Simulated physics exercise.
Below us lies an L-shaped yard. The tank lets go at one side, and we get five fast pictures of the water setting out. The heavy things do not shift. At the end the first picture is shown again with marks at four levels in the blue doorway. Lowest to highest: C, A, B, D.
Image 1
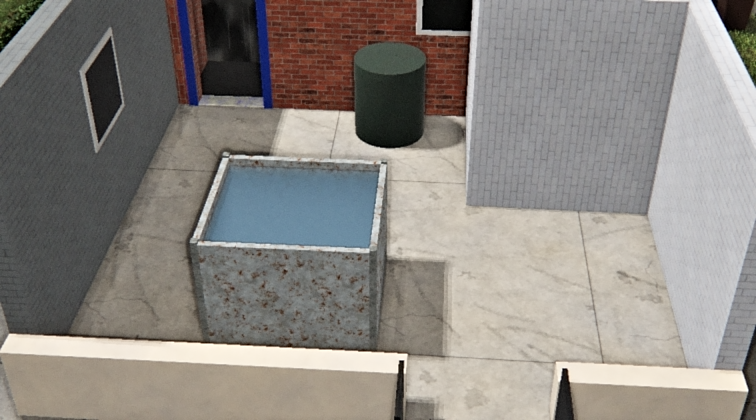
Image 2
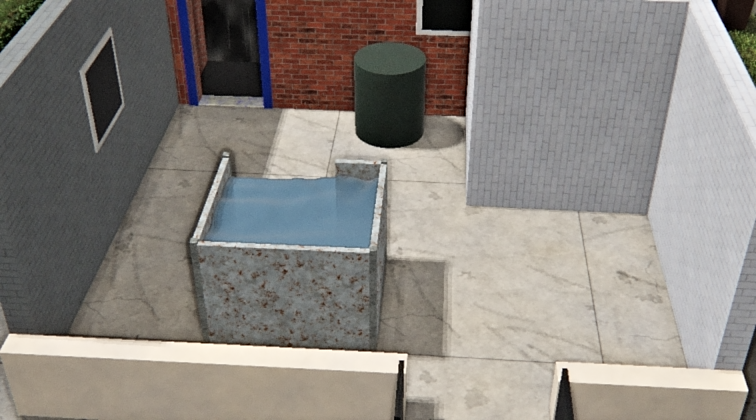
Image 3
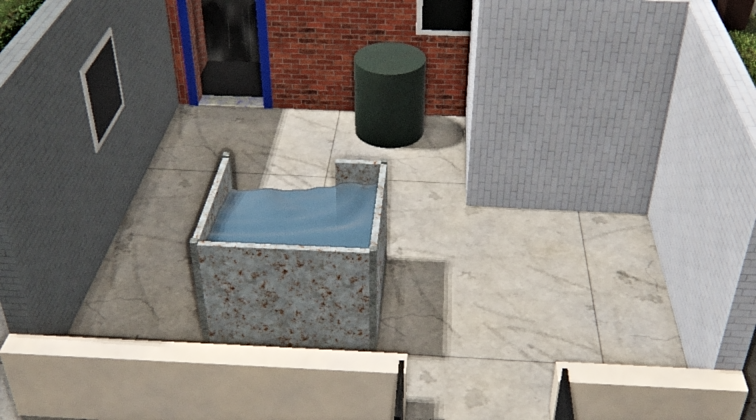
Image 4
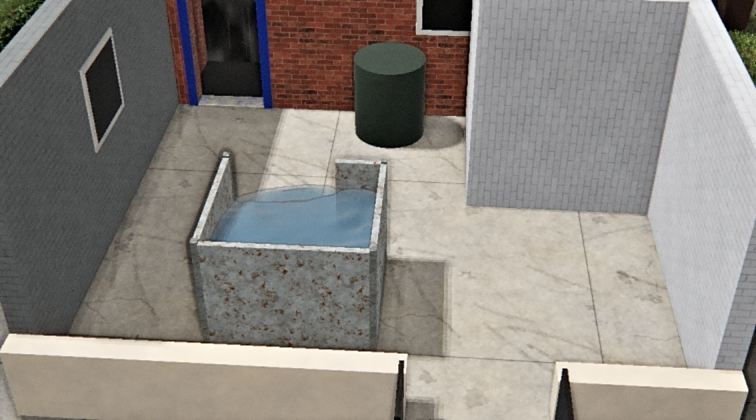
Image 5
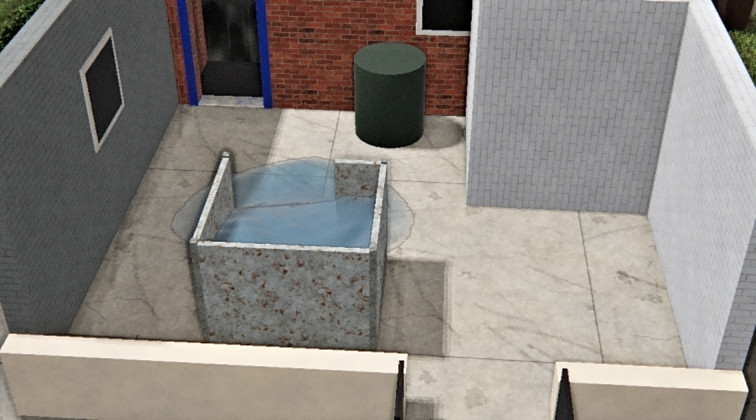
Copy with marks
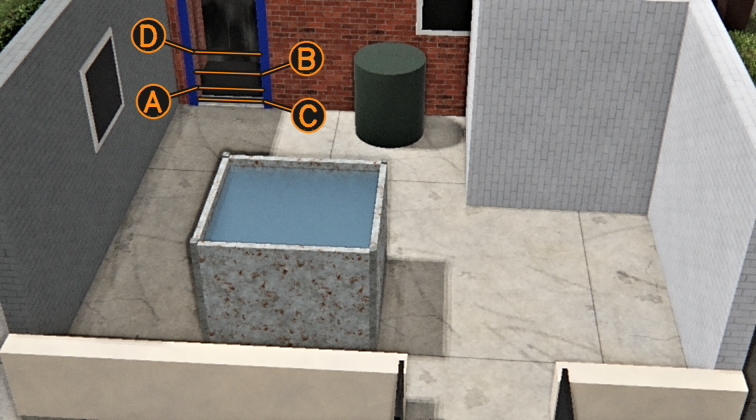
The clip opens on a walled yard seen from above, with a square stone tank full of still blue water near a dark green cylinder. The tank's far side opens, leaving a gap, and the water inside slopes and sinks. A thin, clear sheet then spreads over the paving behind and beside it.
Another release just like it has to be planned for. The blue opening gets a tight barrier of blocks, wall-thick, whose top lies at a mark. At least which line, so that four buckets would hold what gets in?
Choose B.
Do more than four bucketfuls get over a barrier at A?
Yes, it does.
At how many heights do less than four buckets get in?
Two.
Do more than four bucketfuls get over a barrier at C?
Yes.
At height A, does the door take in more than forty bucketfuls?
No, less.
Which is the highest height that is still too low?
That would be A.
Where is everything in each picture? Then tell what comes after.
Water in the tank at rest, its middle at (295, 207); foot of the blue doorway at (231, 106); open gate at (482, 354).
Water covers 1 % of the ground, its front hidden from here.
Water covers 4 % of the ground, its front hidden from here.
Water covers 8 % of the ground, its front hidden from here.
Water covers 16 % of the ground and shows as far out as (322, 161).
On the marked copy, A at (230, 88); B at (228, 73); C at (231, 100); D at (226, 52); from the bottom up C, A, B, D.
With A, some 15 bucketfuls get in.
With B, a bucket or two gets in.
With C, dozens of bucketfuls pour in.
With D, nothing gets over.
